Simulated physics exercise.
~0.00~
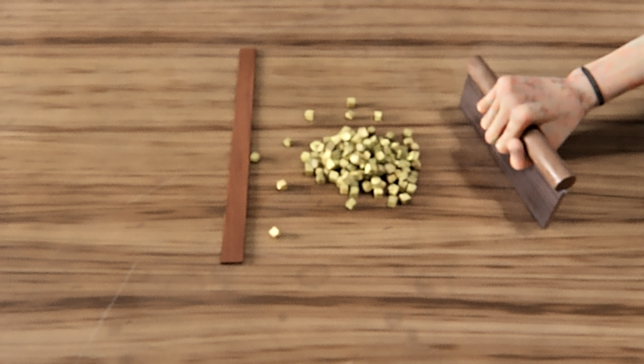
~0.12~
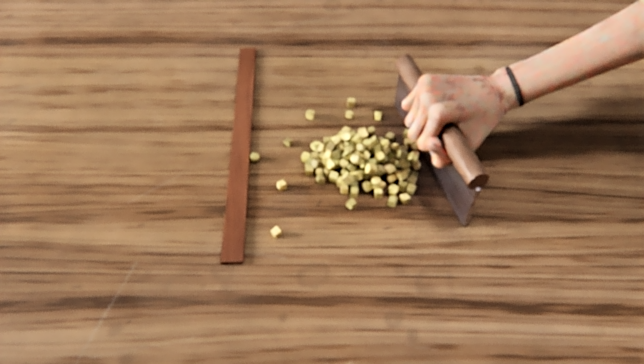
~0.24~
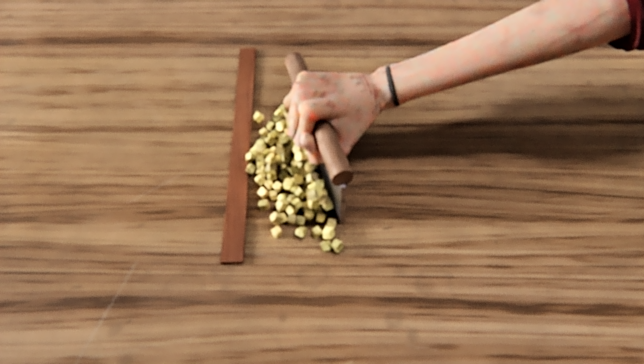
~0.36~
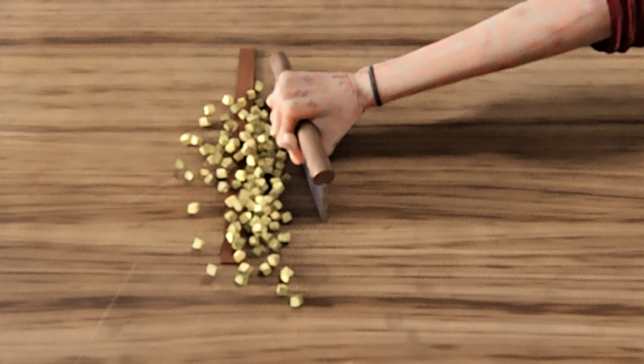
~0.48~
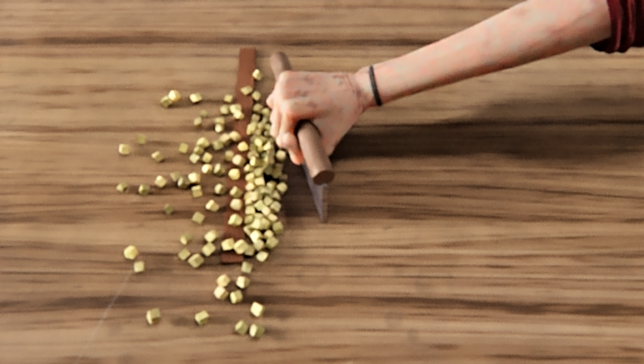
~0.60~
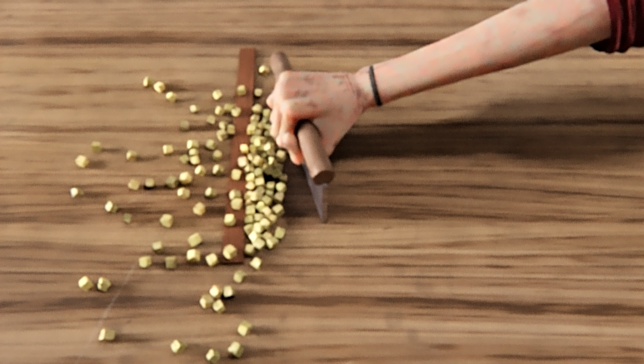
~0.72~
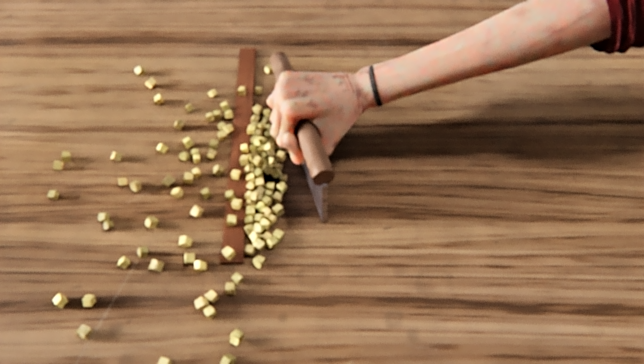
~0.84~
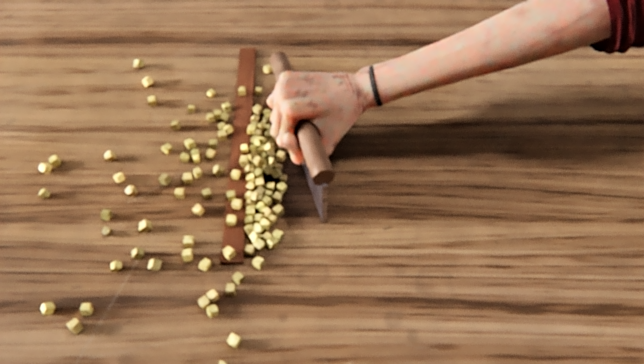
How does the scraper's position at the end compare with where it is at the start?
At the start the scraper is on the right, clear of the pile of cubes, and by the end it is well to the left, just short of the reddish-brown strip.
The footage shows a hand sweeping a scraper leftward across a wooden surface into a pile of small yellowish cubes, pushing them against a thin reddish-brown strip. Many cubes spill over and scatter to the left, while others stay packed between the strip and the halted scraper.
